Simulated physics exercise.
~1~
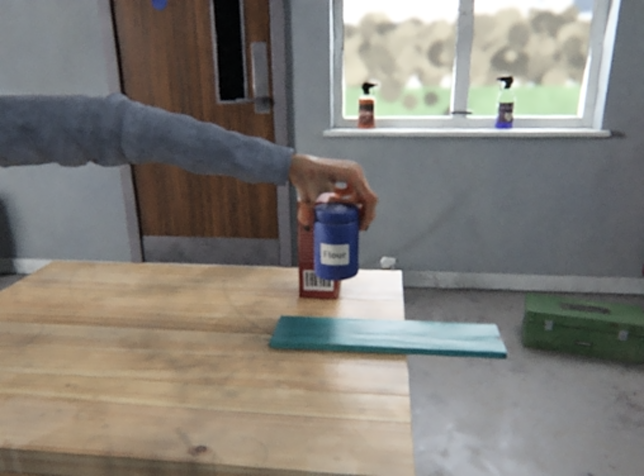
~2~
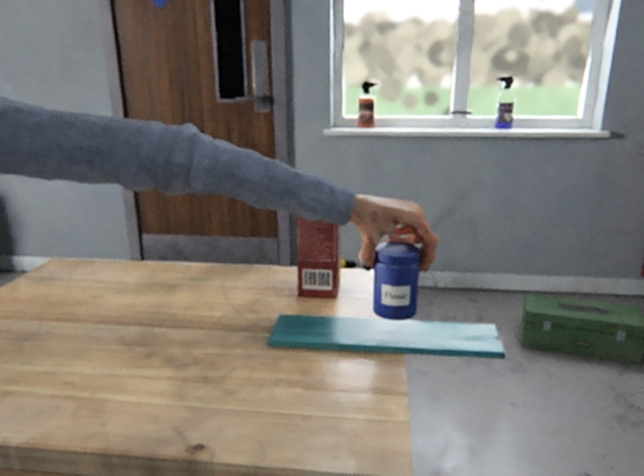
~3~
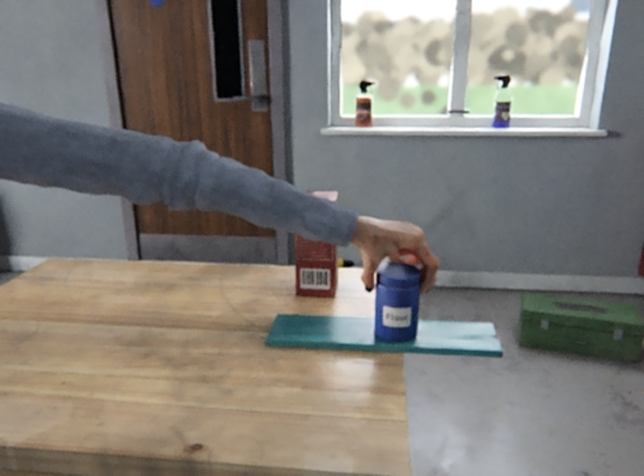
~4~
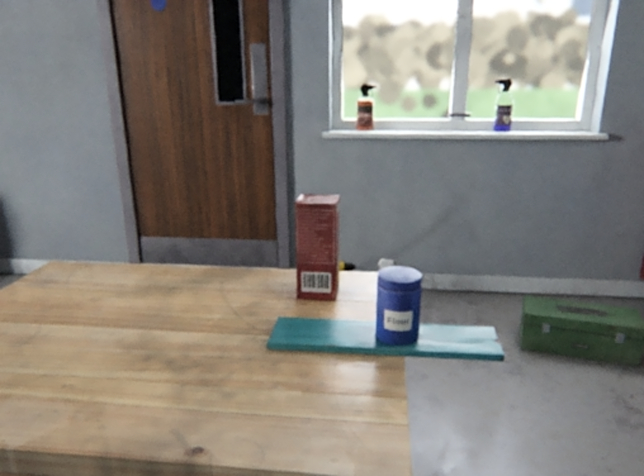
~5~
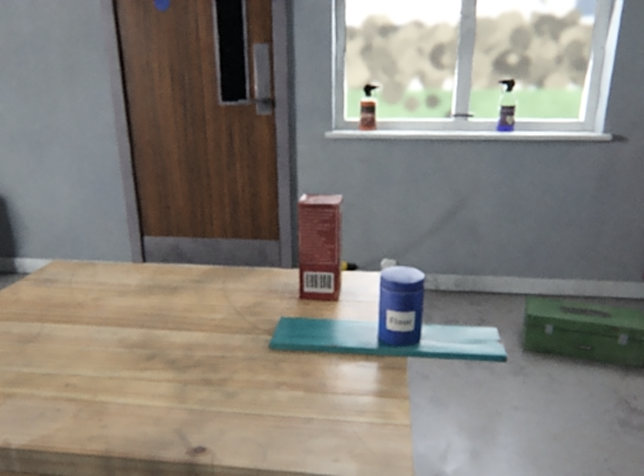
In a grey-walled room with a wooden door and a bright window, a flat turquoise plank sticks out past the right end of a wooden table, near a tall red carton. An arm in a grey-blue sleeve reaches in from the left, holding a blue jar by its top in front of the carton. The hand carries the jar to the right and down, then sets it upright on the plank, close to the table's edge. The fingers let go and the arm withdraws from view. The plank stays balanced, with the jar standing still on it and the carton unmoved.
